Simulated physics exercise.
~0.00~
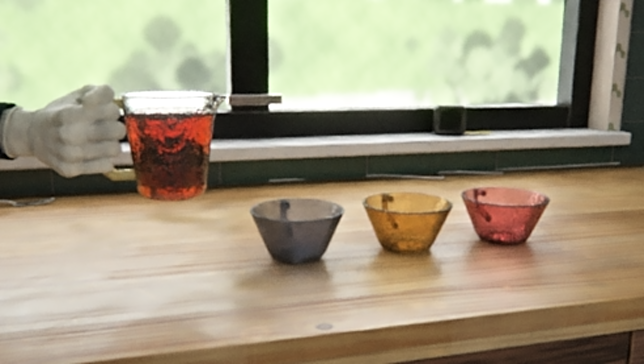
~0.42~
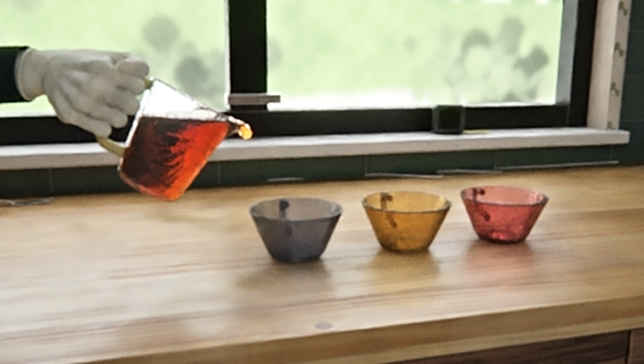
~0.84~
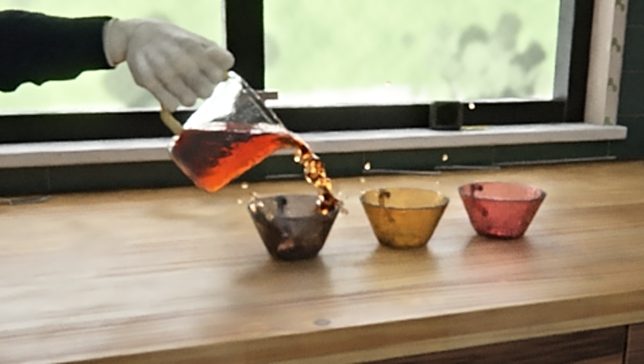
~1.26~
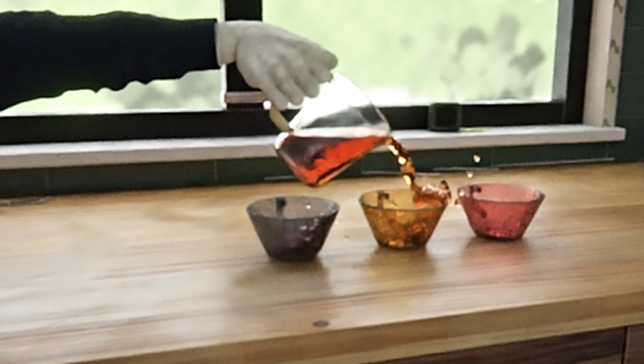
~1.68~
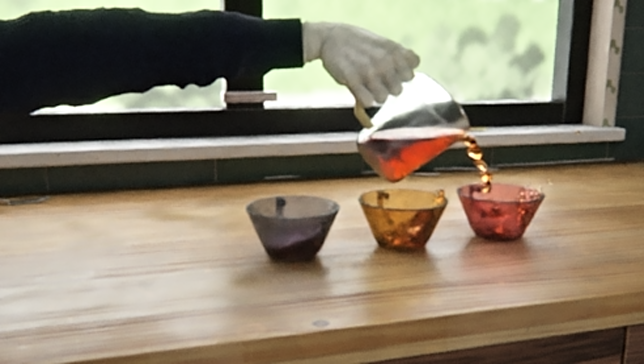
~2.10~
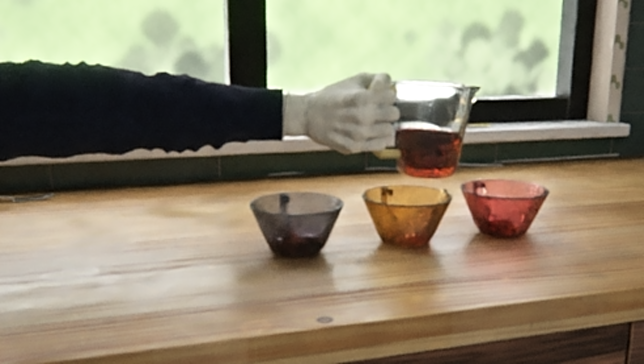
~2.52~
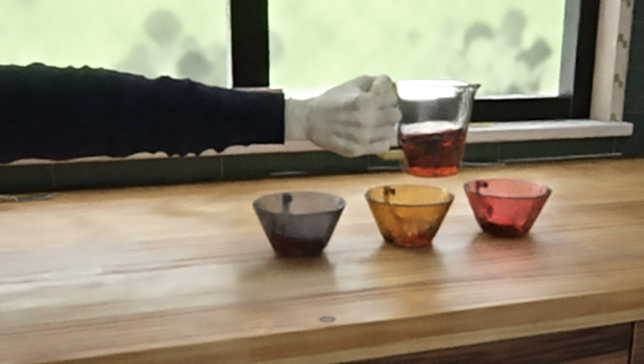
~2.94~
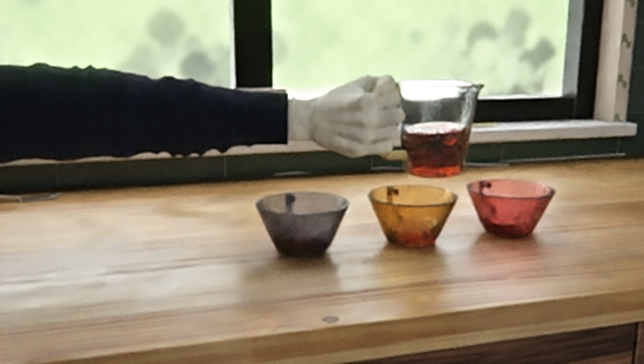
A glass measuring jug of reddish-brown tea, held by a white-gloved hand in a dark sleeve, starts at the left above a wooden worktop by a window. It tips toward three empty teacups in a row, grey, amber and pink. As it moves right, still tilted, tea streams and splashes into the grey cup, then the amber one, with drops flying, and lastly the pink one. The jug then swings back upright beyond the amber cup. It ends held level there, still partly filled, above the three cups, while the view sways slightly.
